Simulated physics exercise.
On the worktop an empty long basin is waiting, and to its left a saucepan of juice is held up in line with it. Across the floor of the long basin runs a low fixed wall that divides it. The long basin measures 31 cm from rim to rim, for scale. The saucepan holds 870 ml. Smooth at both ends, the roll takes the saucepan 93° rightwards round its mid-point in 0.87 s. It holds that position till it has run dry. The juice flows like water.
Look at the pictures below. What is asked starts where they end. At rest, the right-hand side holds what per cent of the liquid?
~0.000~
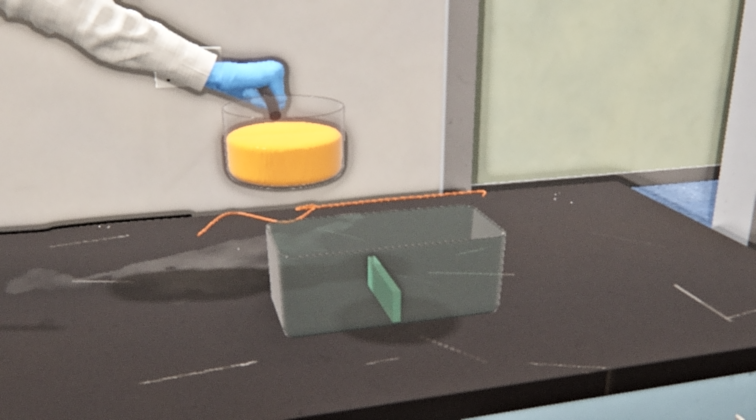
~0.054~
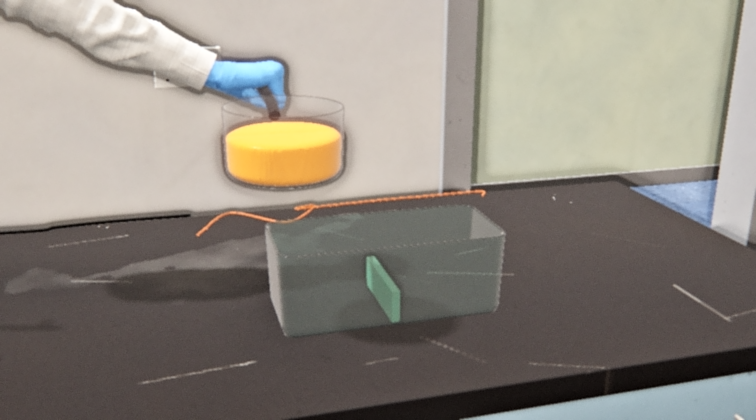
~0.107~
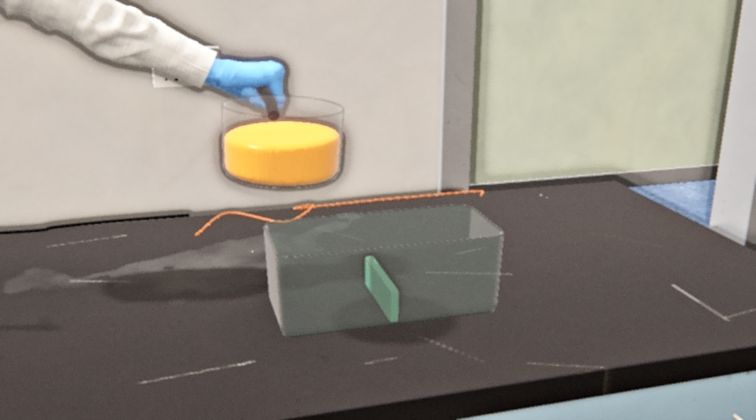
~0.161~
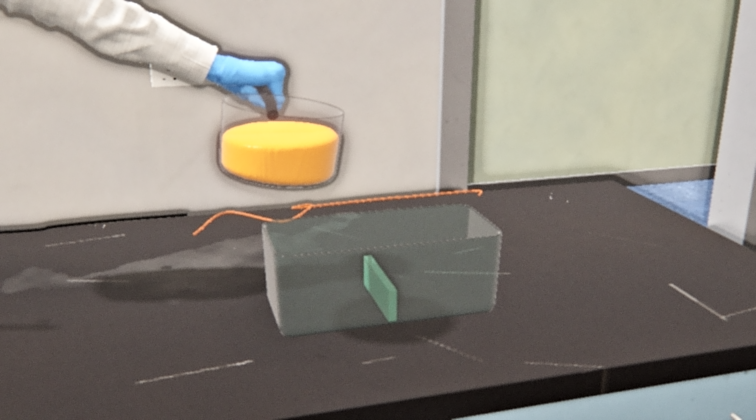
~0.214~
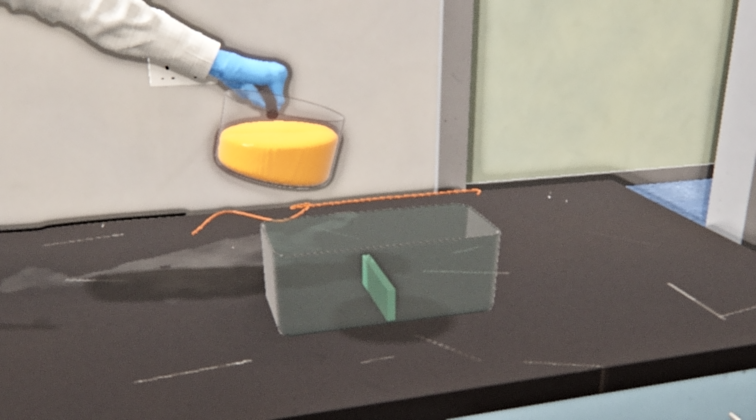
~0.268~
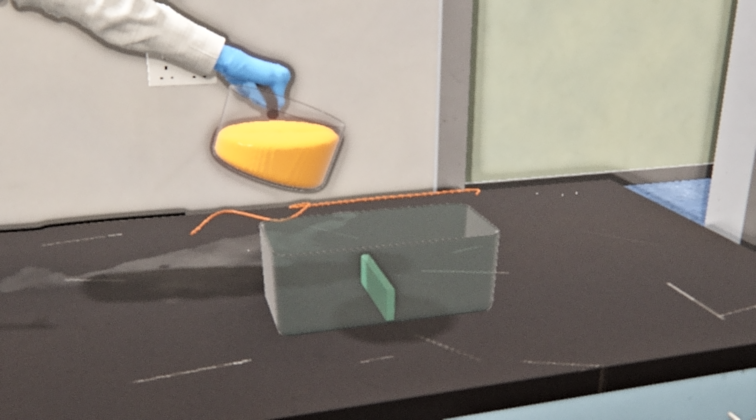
It holds some 47 in every hundred.
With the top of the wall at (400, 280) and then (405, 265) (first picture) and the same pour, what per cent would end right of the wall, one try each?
The first gives near 20 per cent and the second near 5 per cent.
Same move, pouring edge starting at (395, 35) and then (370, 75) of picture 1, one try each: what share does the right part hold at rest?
Result: 90 per cent, then 90 per cent.
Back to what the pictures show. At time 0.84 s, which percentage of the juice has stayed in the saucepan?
Near 22 percent, more or less.
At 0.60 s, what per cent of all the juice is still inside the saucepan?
Around 66 in a hundred.
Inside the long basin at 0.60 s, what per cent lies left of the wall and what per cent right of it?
Left roughly 2, right roughly 3.
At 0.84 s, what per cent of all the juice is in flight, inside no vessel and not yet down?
Close to 12 %.
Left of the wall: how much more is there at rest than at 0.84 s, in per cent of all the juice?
Around 32 in a hundred.
By 0.60 s the tilt is 72° and 66 per cent is still to pour, 2 is left of the wall and 3 right of it.
By 0.84 s the tilt is 93° and 23 per cent is still to pour, 20 is left of the wall and 44 right of it.
By 1.09 s the tilt is 93° and 7 per cent is still to pour, 41 is left of the wall and 47 right of it.
By 1.37 s the tilt is 93° and 2 per cent is still to pour, 49 is left of the wall and 47 right of it.
At rest 51 per cent lies left of the wall, 47 right of it and 1 outside.
